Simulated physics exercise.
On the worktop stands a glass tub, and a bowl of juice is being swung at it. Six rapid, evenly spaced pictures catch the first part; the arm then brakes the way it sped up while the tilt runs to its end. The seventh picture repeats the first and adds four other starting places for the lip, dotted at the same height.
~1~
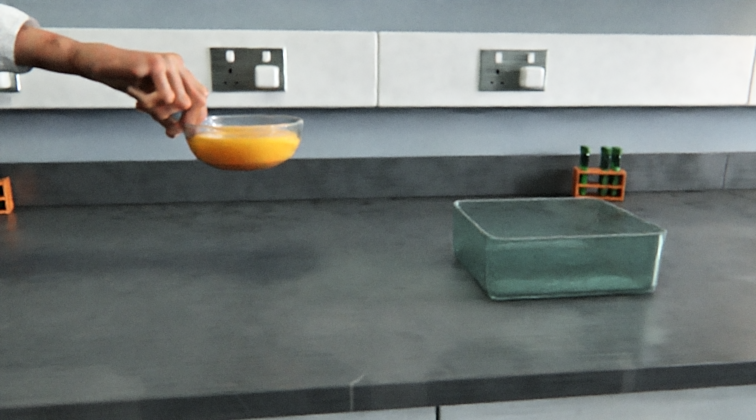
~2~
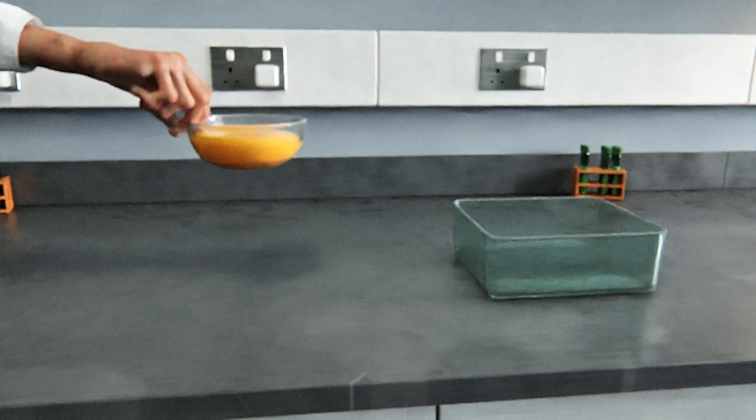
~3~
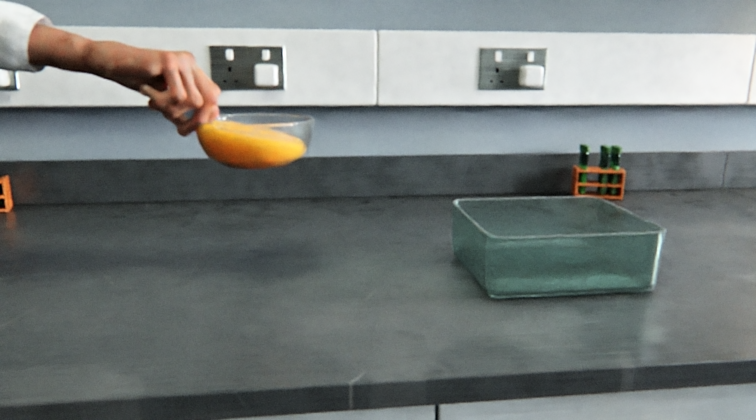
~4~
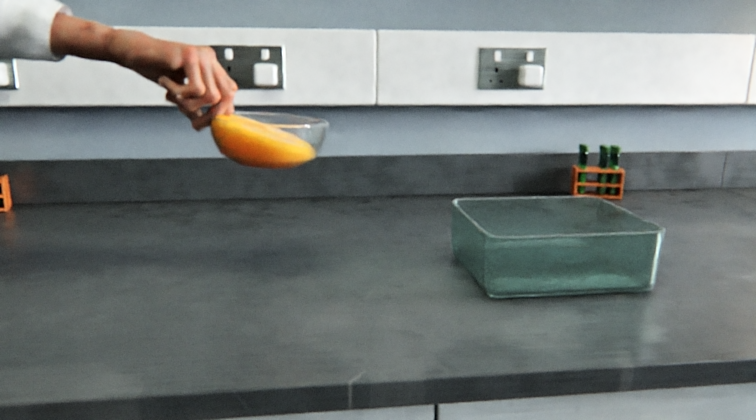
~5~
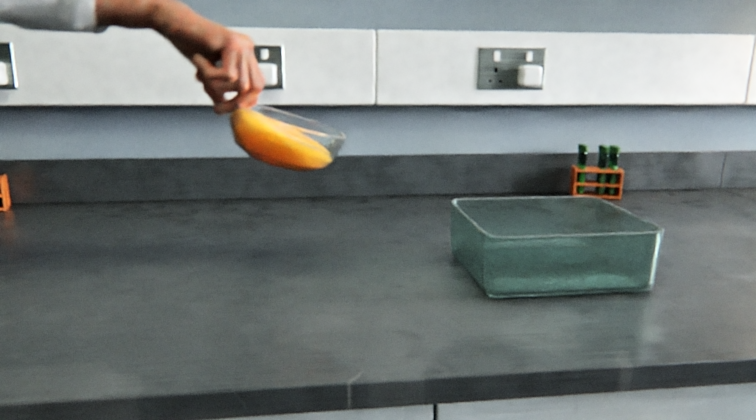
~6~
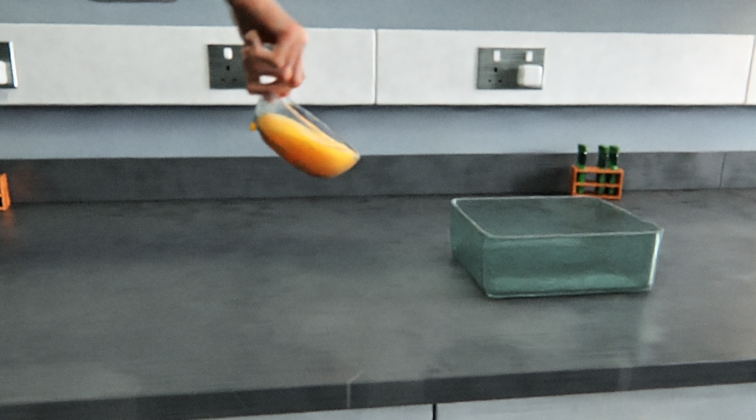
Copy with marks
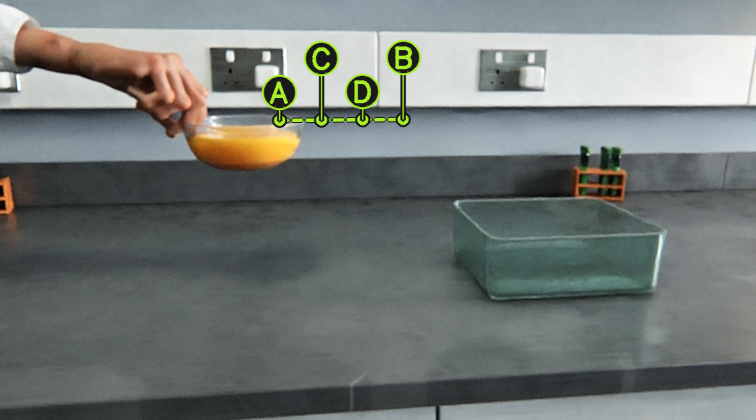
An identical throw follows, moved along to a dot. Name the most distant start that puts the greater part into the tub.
I would pick spot D.
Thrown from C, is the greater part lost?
Yes, it does.
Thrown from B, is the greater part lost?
No, not at all.
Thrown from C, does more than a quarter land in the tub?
No, less.
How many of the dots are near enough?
Two of the four.
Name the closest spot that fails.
That is spot C.
On the marked copy, A at (279, 120); B at (403, 119); C at (321, 120); D at (362, 119).
For spot A, about 0 % lands in the tub, 98 % falls short.
For spot B, about 75 % lands in the tub, 3 % falls short and 22 % goes beside or beyond.
For spot C, about 11 % lands in the tub, 85 % falls short and 4 % goes beside or beyond.
For spot D, about 69 % lands in the tub, 19 % falls short and 12 % goes beside or beyond.
